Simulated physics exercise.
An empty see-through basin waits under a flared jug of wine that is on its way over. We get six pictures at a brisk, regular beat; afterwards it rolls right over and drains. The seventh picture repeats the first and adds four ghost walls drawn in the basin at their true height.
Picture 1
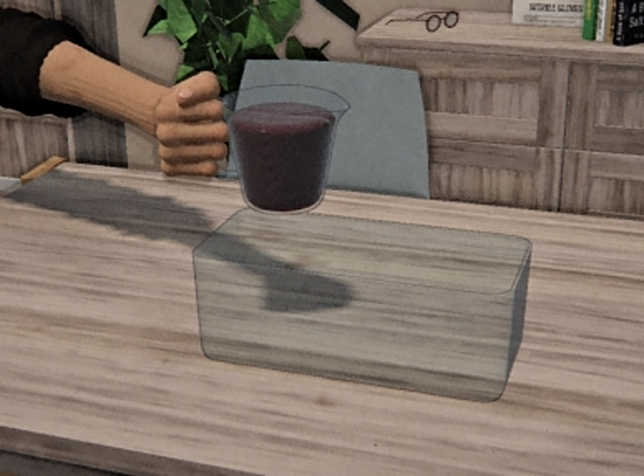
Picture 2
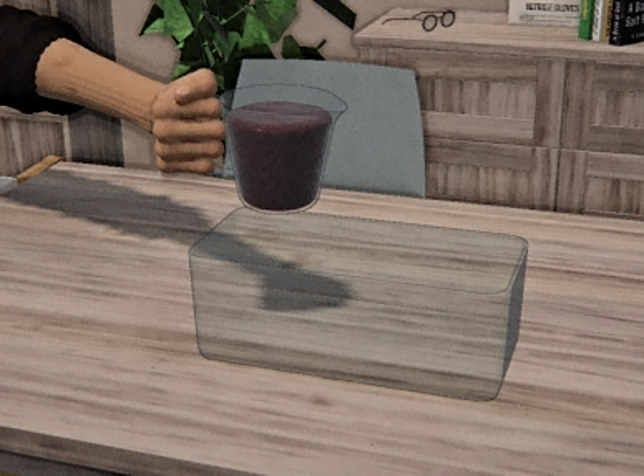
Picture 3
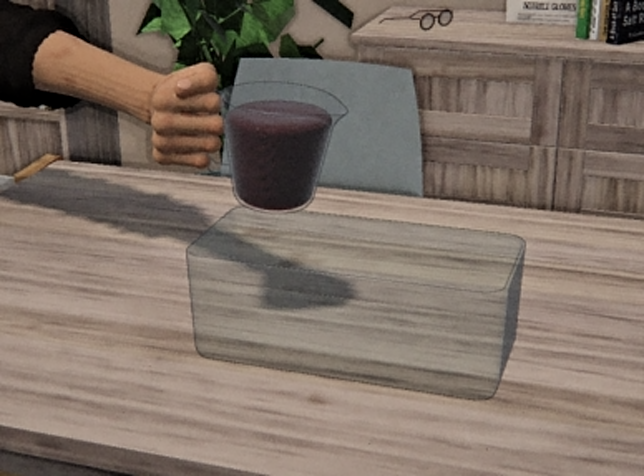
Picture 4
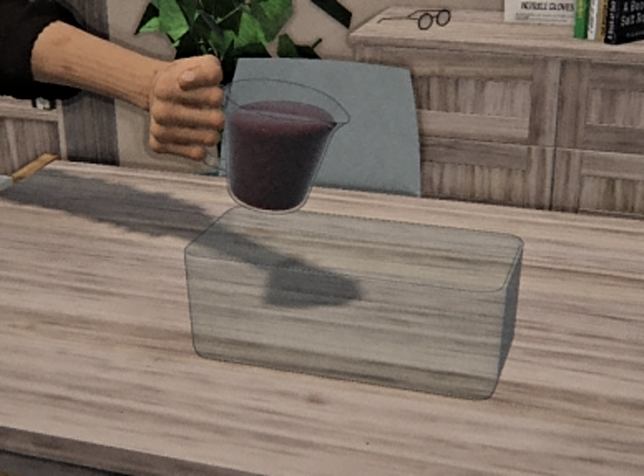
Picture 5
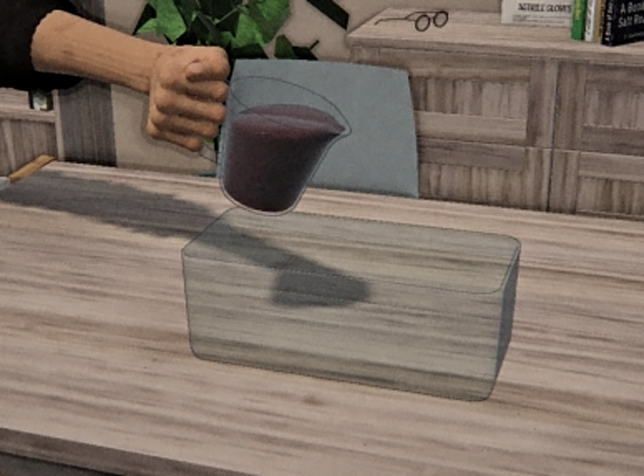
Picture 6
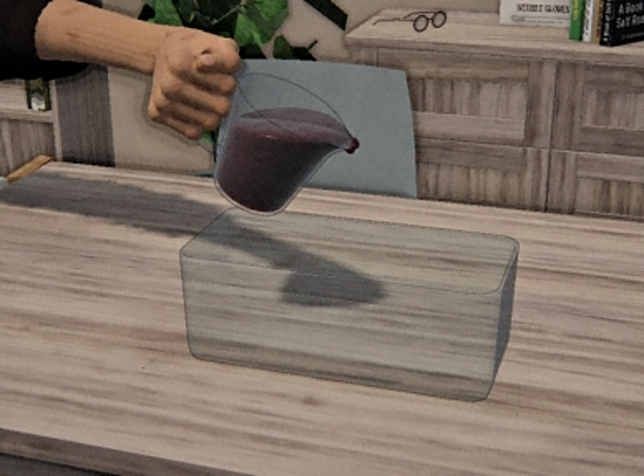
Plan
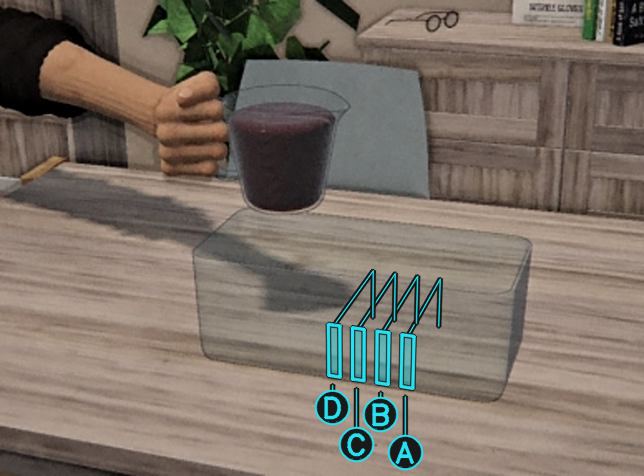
A hand at the end of a dark-sleeved arm reaches in from the left, holding a clear flared jug of dark purple wine above an empty see-through basin on a pale wood-grain table, viewed slightly from above. Behind are a grey-blue chair, green leaves, and a wooden cabinet with glasses and books. The jug starts upright, then tips gradually rightward until wine reaches just over its lip, while the view drifts very slightly.
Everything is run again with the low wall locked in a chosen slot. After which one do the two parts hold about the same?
Best: B.
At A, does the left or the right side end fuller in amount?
The left side.
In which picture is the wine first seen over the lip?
Picture 6.
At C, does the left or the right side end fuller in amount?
The right one.
In cyan, A at (405, 396); B at (380, 392); C at (356, 388); D at (332, 385).
For place A, about 91 % ends left of the wall and 9 % right of it.
For place B, about 55 % ends left of the wall and 45 % right of it.
For place C, about 14 % ends left of the wall and 85 % right of it.
For place D, about 2 % ends left of the wall and 98 % right of it.
